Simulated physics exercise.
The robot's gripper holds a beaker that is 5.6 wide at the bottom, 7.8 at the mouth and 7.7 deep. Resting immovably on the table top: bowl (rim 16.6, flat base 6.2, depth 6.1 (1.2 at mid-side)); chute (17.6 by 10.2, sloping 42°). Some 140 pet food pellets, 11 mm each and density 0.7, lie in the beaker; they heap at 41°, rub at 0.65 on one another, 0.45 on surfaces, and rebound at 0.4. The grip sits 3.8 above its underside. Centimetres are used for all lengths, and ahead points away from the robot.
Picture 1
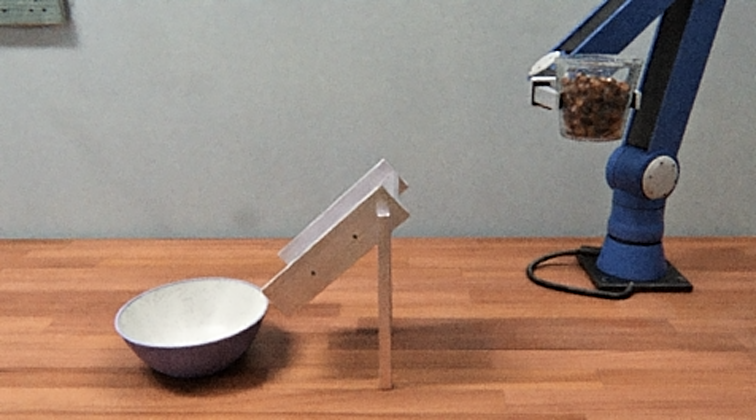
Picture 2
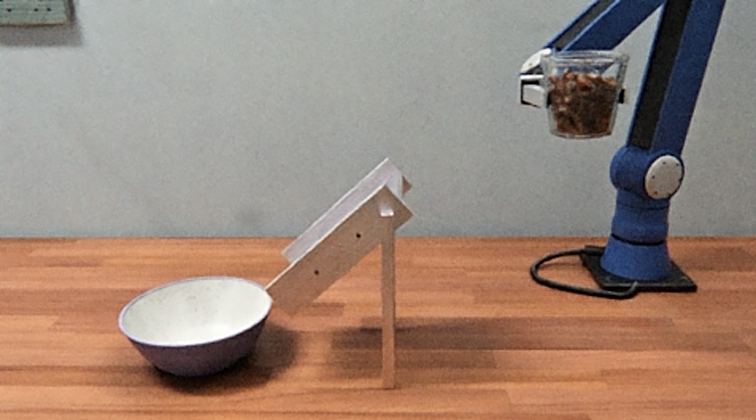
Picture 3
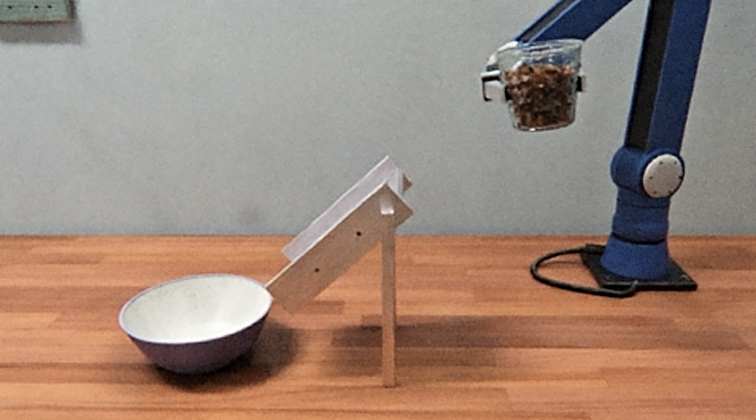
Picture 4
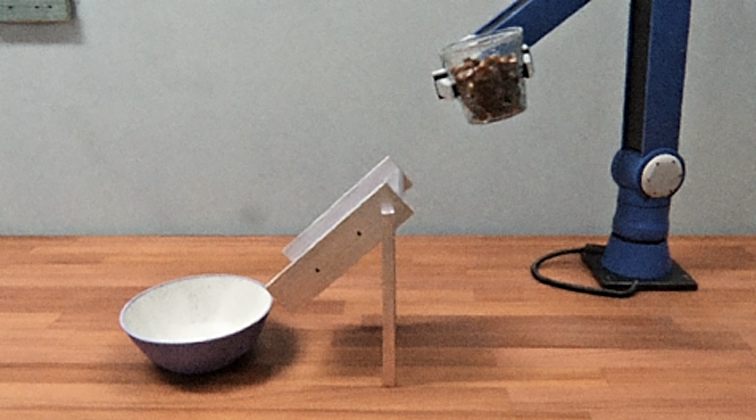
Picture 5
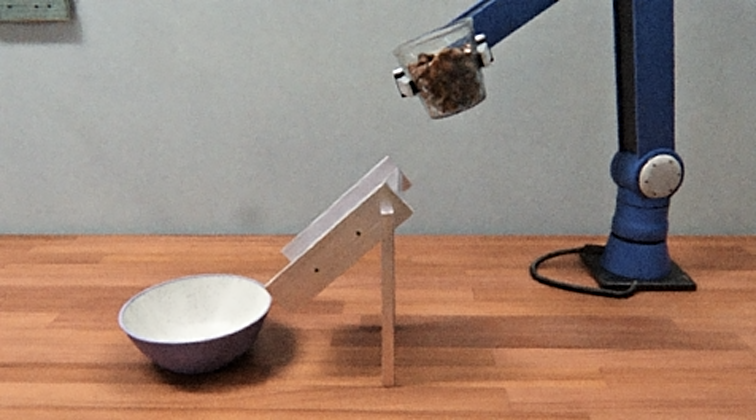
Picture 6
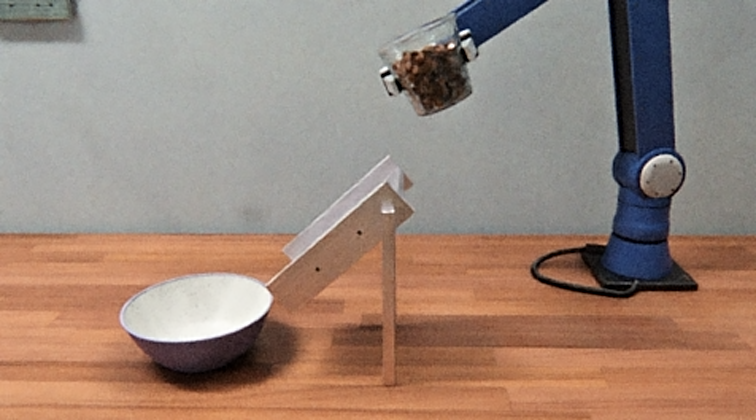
On a wooden tabletop against a grey wall, a blue robot arm holds a clear beaker of brown pellets to the right of a sloped chute and a bowl. The arm carries the beaker leftward and slightly upward, gradually tilting it toward the chute, then slows, with the pellets still inside above the chute's upper end.
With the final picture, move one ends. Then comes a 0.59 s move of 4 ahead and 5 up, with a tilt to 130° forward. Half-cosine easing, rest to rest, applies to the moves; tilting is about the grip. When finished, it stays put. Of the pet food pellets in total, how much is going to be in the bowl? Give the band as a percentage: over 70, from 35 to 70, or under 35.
Over 70 %.
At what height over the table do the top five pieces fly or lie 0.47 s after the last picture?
Roughly 40 centimetres, give or take.
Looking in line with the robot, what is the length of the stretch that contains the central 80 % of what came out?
Roughly 8 centimetres.
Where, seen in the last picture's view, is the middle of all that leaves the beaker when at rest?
Roughly at (192, 341) in the last picture.
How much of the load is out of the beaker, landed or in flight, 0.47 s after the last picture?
Share gone by then: Near 5 %.
Then, 0.24 s on, tilted 61° forward, highest piece 38 above the table; 138 in the beaker.
Then, 0.47 s on, tilted 120° forward, highest piece 40 above the table; 129 in the beaker, 9 on the chute or in flight.
Then, 0.79 s on, tilted 130° forward, highest piece 23 above the table; 78 in the bowl, 60 on the chute or in flight.
Then, 1.84 s on, tilted 130° forward, highest piece 4 above the table; 129 in the bowl, 9 on the table or floor.
In the end, 129 in the bowl, 9 on the table or floor. That is 93 % in the bowl.
